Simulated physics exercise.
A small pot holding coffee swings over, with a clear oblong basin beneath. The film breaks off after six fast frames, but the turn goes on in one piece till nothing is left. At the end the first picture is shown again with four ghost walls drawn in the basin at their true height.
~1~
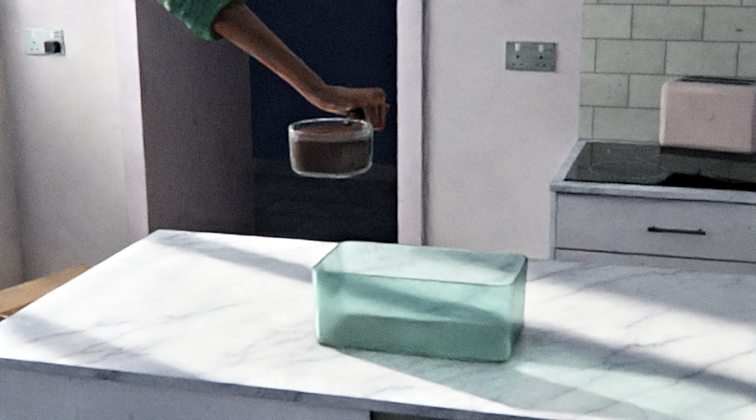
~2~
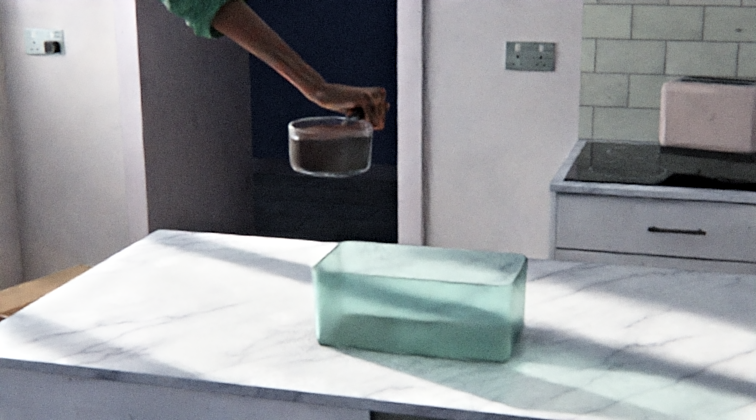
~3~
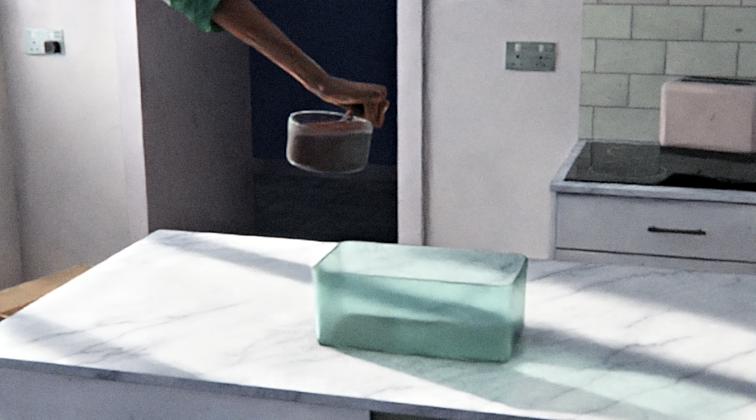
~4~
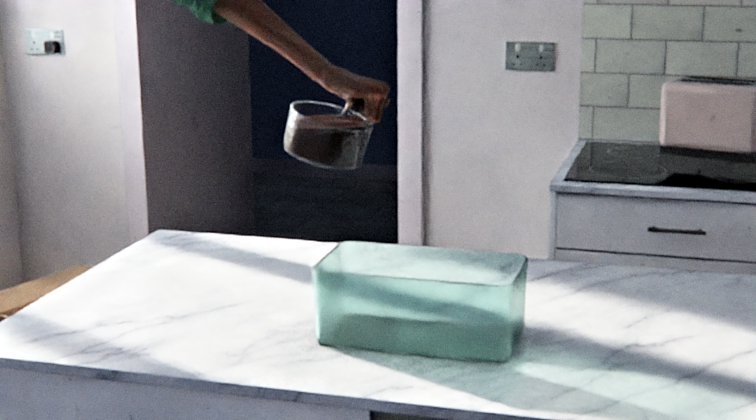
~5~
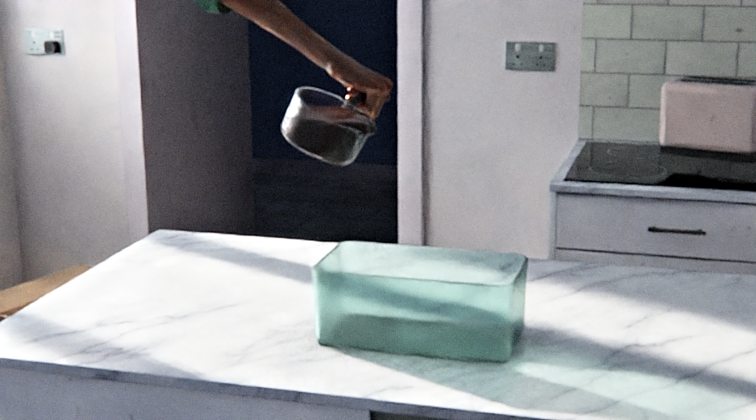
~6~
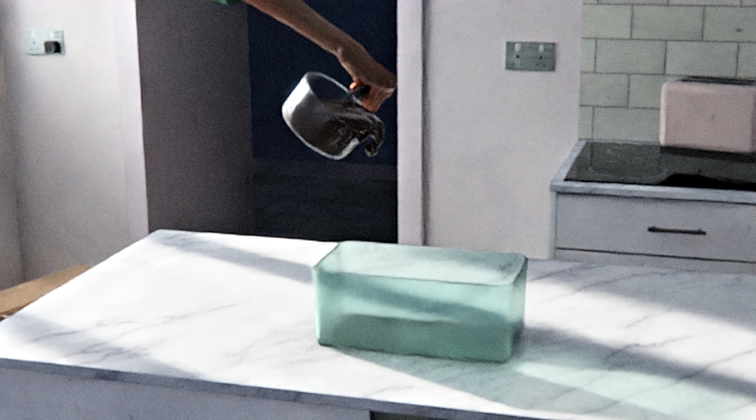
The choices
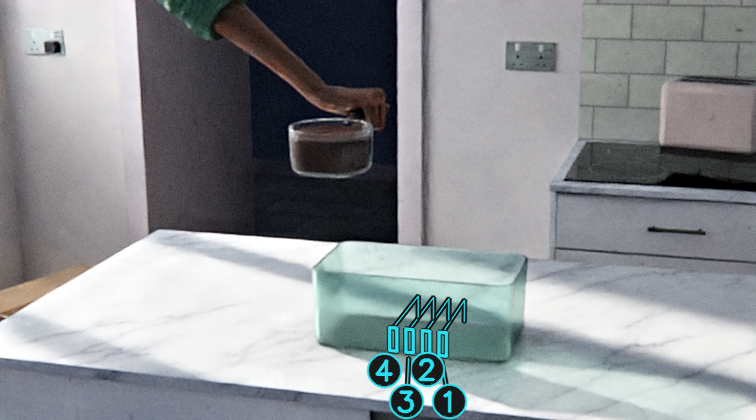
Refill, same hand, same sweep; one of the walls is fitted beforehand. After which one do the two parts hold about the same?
Take 1.
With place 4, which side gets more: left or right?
The right side.
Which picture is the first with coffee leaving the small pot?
Picture 4.
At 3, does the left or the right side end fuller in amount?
The right one.
In cyan, 1 at (441, 361); 2 at (425, 359); 3 at (408, 357); 4 at (392, 356).
With 1, about 43 % ends left of the wall and 51 % right of it; 5 % is lost outside.
With 2, about 27 % ends left of the wall and 68 % right of it; 4 % is lost outside.
With 3, about 19 % ends left of the wall and 75 % right of it; 5 % is lost outside.
With 4, about 12 % ends left of the wall and 83 % right of it; 5 % is lost outside.
